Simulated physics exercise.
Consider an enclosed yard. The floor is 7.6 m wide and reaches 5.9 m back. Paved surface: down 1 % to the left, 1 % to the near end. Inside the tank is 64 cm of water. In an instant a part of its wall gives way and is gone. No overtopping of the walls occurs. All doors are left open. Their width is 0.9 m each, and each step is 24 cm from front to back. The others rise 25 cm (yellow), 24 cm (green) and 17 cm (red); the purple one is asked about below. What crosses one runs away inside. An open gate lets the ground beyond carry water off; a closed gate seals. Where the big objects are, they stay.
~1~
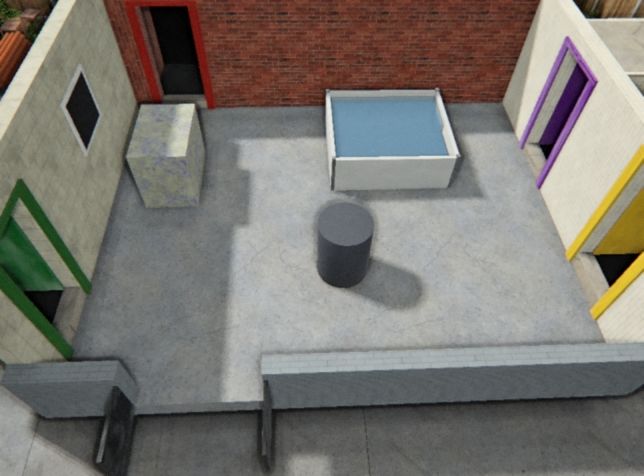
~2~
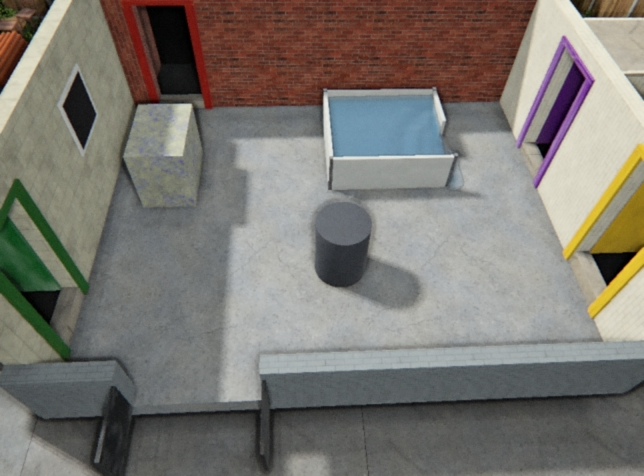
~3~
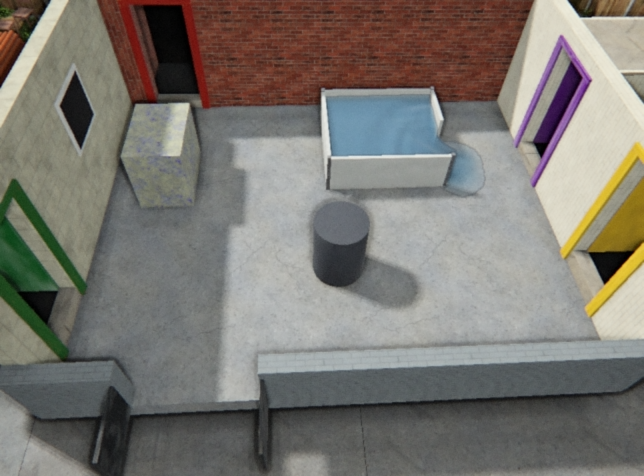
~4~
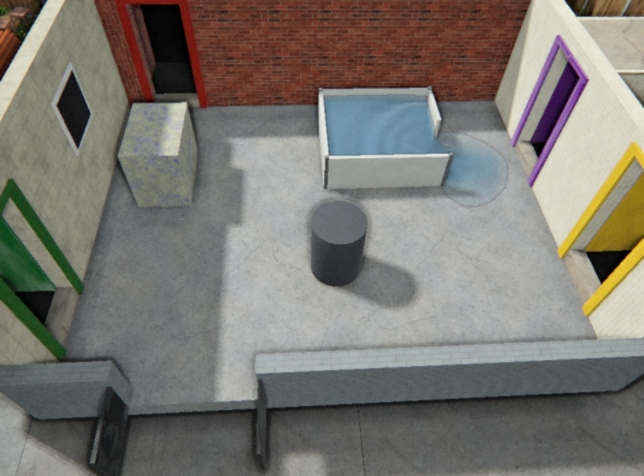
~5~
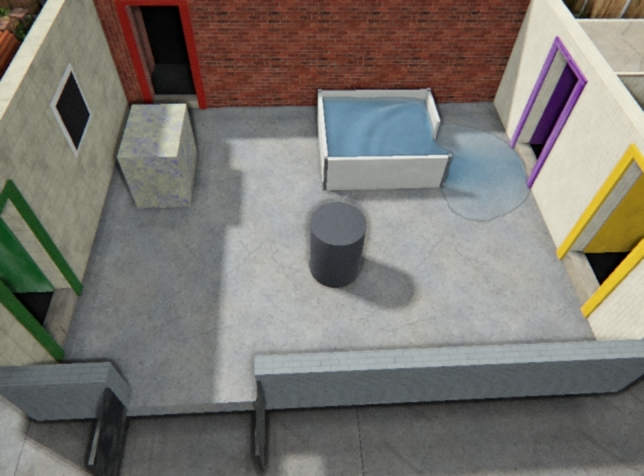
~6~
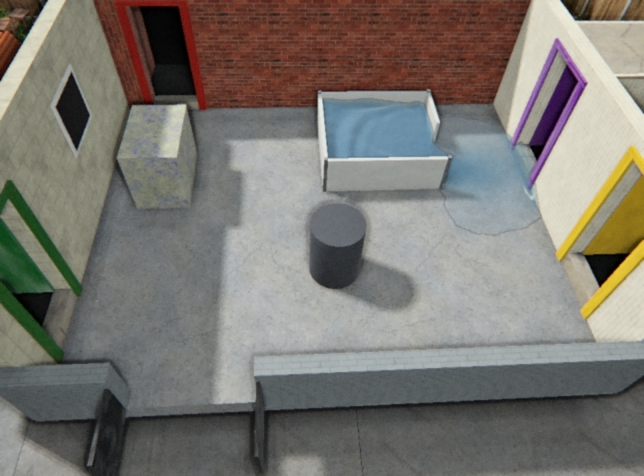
Water pours from the right end of a white-walled tank of blue water at the back of a paved yard, seen from high above the front wall. A red doorway and pale block stand left of it, a green door at far left, purple and yellow doors at right, and a dark cylinder mid-floor. The rounded puddle widens rightward to the purple door as the view shifts very slightly.
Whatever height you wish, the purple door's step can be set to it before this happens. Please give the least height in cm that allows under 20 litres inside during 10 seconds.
It would have to be roughly 31 cm high.
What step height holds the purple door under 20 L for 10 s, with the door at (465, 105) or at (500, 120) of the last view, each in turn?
First place around 20 cm, second around 16 cm.
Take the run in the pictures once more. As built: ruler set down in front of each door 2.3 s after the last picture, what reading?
In cm - yellow: 9, green: 0, red: 0, purple: 25.
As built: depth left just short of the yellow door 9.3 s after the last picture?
Some 3.5 cm.
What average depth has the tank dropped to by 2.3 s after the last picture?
Average depth: Approx. 31 cm.
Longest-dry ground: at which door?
It's the green door.
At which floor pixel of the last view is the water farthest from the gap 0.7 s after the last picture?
I'd put the front's tip around (577, 300).
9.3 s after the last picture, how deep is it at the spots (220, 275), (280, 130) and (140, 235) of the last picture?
Around 2 cm, 2 cm and 7 cm.
Then, 0.7 s after the last picture water covers 15 % of the floor, deepest (36 cm) near (523, 174); 35 cm at the purple door, 47 litres in over its 17 cm step.
Then, 2.3 s after the last picture water covers 25 % of the floor, deepest (25 cm) near (606, 367); 25 cm at the purple door, 171 litres in over its 17 cm step.
Then, 9.3 s after the last picture water covers 80 % of the floor, deepest (12 cm) near (51, 394); 8 cm at the purple door, 200 litres in over its 17 cm step.
At the purple door as built, the water peaked near 36 cm, 0.9 s after the last picture.
With a step of 27 cm, 49 litres would have come in within the 10 s; with 37 cm, 1 litre. So under 20 litres takes about 31 cm.
